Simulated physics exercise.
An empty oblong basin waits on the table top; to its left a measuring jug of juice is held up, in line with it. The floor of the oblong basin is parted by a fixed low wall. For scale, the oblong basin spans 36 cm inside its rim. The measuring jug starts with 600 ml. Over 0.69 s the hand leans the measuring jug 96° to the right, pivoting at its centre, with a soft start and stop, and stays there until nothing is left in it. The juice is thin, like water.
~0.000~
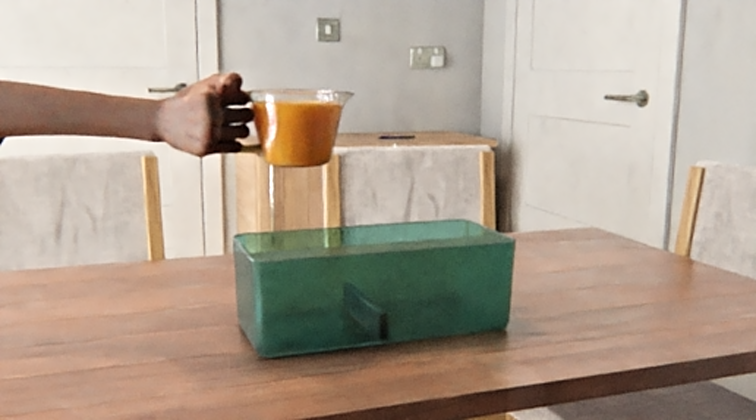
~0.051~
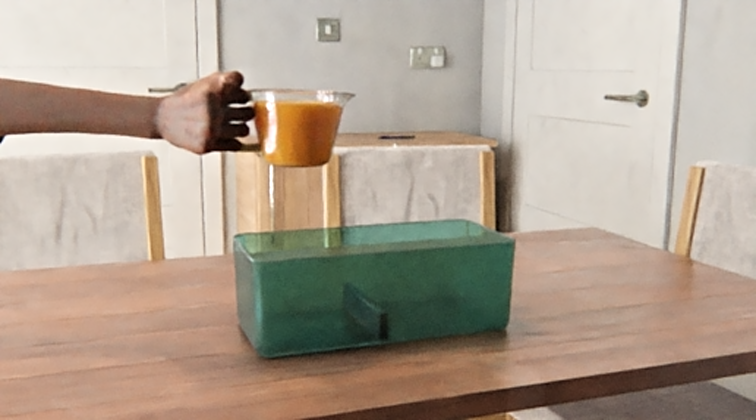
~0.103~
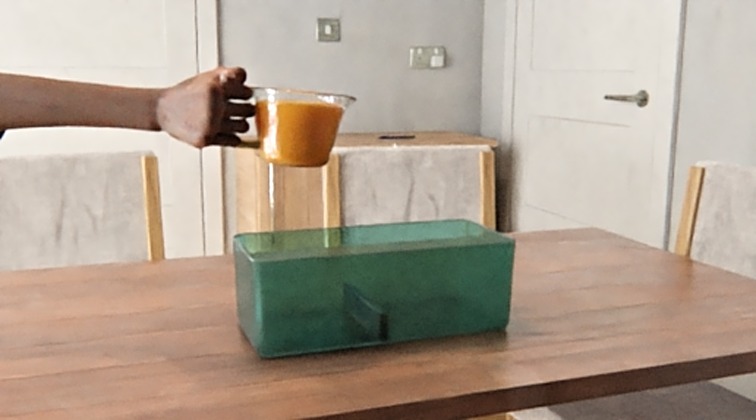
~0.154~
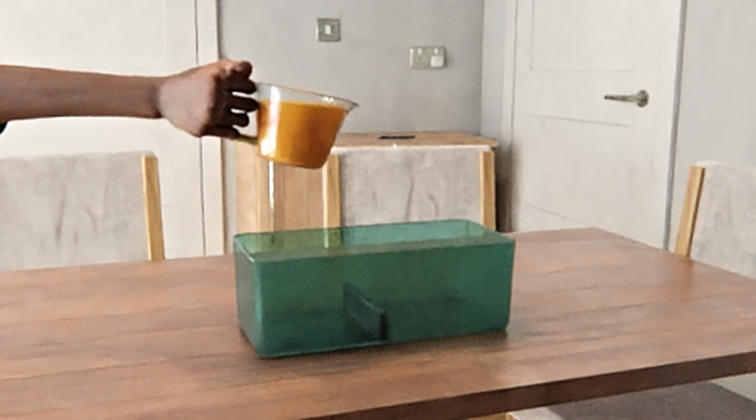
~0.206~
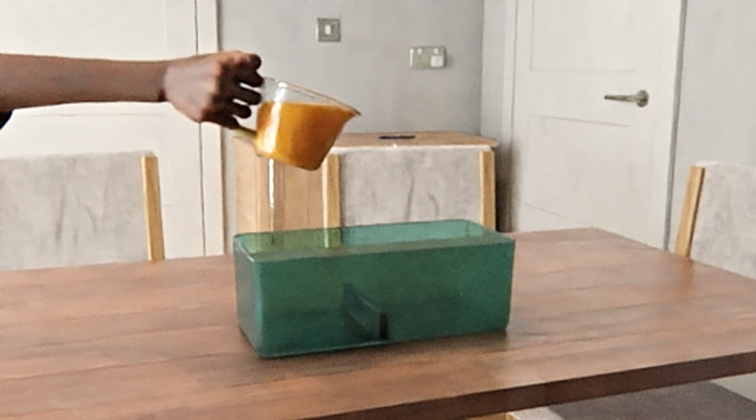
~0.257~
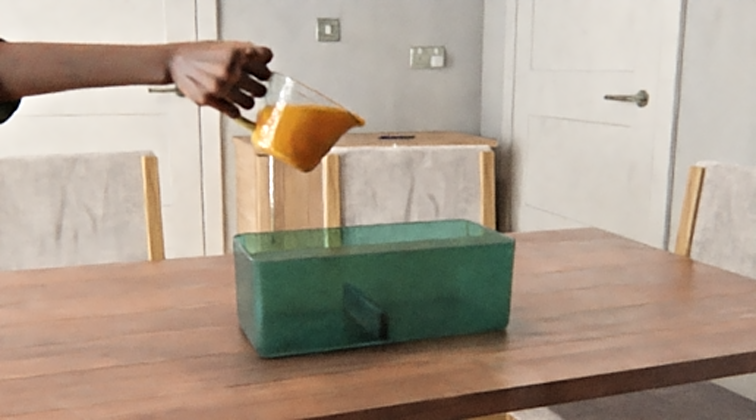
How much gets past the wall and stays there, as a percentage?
Roughly 91 per cent is past the wall.
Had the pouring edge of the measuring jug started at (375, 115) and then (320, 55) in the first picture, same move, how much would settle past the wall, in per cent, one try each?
In turn about 90 and 60 per cent.
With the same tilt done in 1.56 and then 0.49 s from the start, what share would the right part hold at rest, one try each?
First 90, then 90 per cent.
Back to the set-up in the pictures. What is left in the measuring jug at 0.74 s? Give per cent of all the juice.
Some 6 per cent.
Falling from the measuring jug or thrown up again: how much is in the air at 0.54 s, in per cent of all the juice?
About 34 per cent.
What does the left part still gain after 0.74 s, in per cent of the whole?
Some 4 per cent.
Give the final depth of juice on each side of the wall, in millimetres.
Left about 2 mm, right about 18 mm.
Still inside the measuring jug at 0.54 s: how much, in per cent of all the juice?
About 40 per cent.
After 0.54 s the tilt is 85° and 40 per cent is still to pour, 0 is left of the wall and 26 right of it.
After 0.74 s the tilt is 96° and 6 per cent is still to pour, 3 is left of the wall and 79 right of it.
After 0.96 s the tilt is 96° and 0 per cent is still to pour, 6 is left of the wall and 91 right of it.
After 1.19 s the tilt is 96° and 0 per cent is still to pour, 7 is left of the wall and 92 right of it.
In the end 7 per cent lies left of the wall, 91 right of it and 1 outside.
